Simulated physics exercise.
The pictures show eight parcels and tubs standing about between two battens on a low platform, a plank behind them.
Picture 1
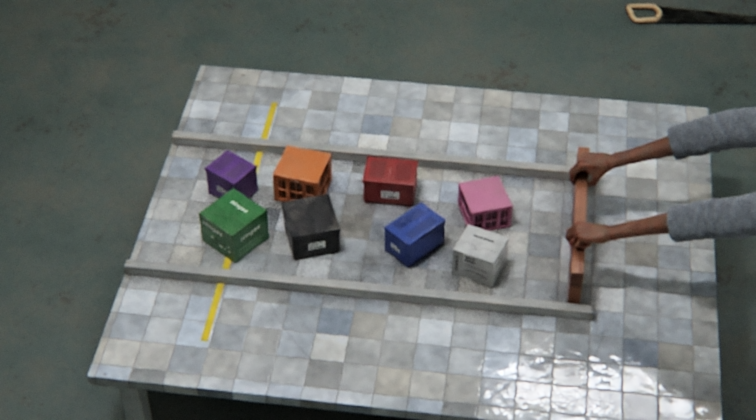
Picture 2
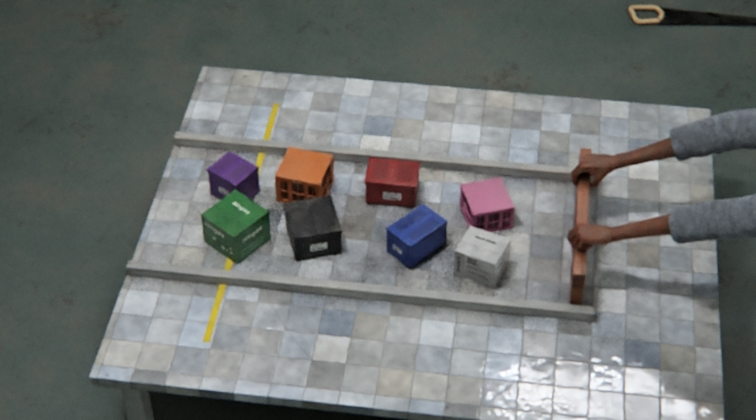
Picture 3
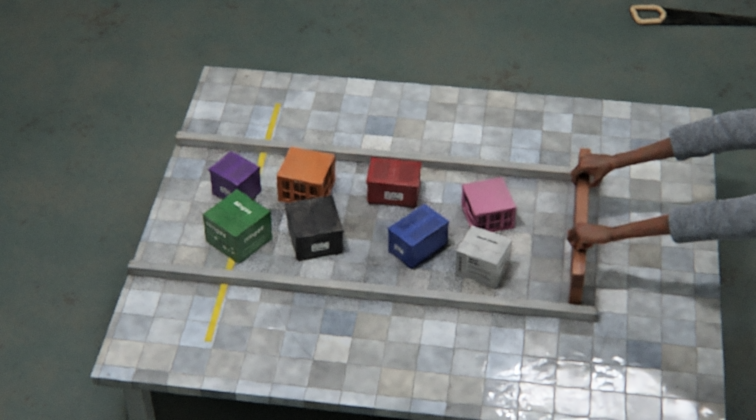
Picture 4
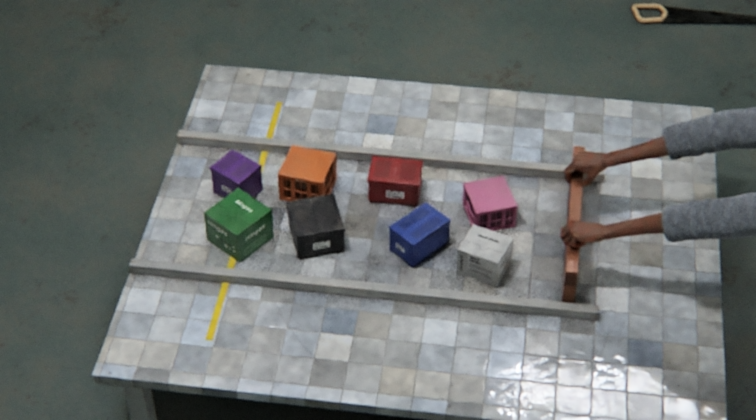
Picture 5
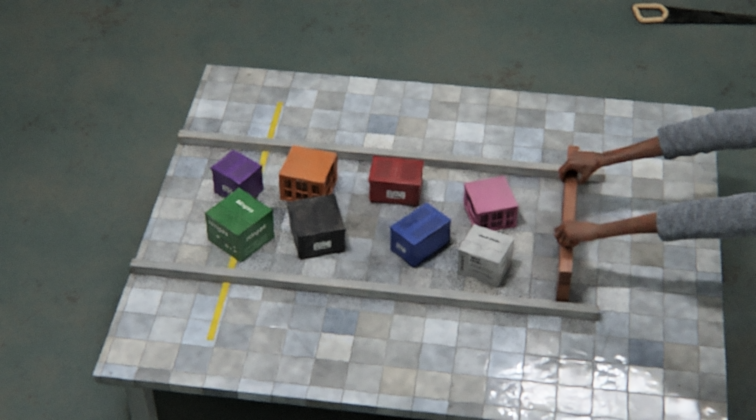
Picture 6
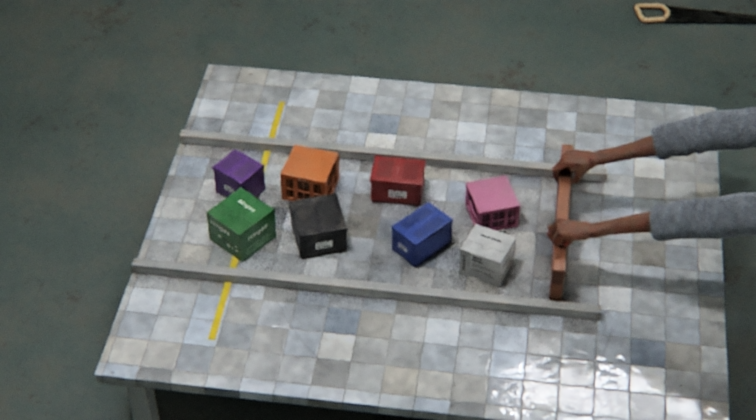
Two hands in grey sleeves grip a reddish-brown plank at the right of a low platform with a mottled grey tiled surface, seen from above at an angle. Between two grey battens stand eight boxes and crates, purple, green, orange and black at left near a yellow tape line, red, blue, pink and white further right. The hands slide the plank slightly left, the boxes staying in place, while the view drifts very slightly.
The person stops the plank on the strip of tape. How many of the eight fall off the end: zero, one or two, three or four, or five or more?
As it turns out, the number that fall off is three or four.
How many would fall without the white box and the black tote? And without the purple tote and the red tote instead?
It would be 2 and 1.
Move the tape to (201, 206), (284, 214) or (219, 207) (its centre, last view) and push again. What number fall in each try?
Try by try, 5, 1 and 5.
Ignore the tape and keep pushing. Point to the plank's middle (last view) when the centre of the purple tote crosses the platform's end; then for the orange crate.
Its middle is around (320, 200) and around (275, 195).
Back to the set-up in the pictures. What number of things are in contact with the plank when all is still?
3 of them.
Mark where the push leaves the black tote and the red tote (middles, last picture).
The black tote stops around (166, 220); the red tote around (195, 160).
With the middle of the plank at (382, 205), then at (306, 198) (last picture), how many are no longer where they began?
8 and 8.
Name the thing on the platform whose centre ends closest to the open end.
Foremost is the black tote.
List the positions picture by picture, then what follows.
In the first picture, purple tote (232, 180); green box (234, 225); orange crate (303, 177); plank (578, 225); tape (242, 211).
In the second picture, green box (236, 227); white box (482, 257).
In the third picture, orange crate (306, 178); red tote (394, 183).
In the fourth picture, purple tote (237, 179); blue tote (420, 235).
In the fifth picture, green box (240, 225); black tote (317, 227).
In the sixth picture, purple tote (240, 179); green box (242, 225); orange crate (310, 176); plank (561, 223); tape (250, 210).
A little later, none off yet; purple tote at rest near (240, 179); green box at rest near (242, 225); orange crate at rest near (310, 176).
Next, none off yet; purple tote shifted about its own width near (200, 178); green box shifted about its own width near (195, 228); orange crate shifted about its own width near (246, 170).
When it is over, the number that fall off is three or four; down, orange crate, green box and purple tote.
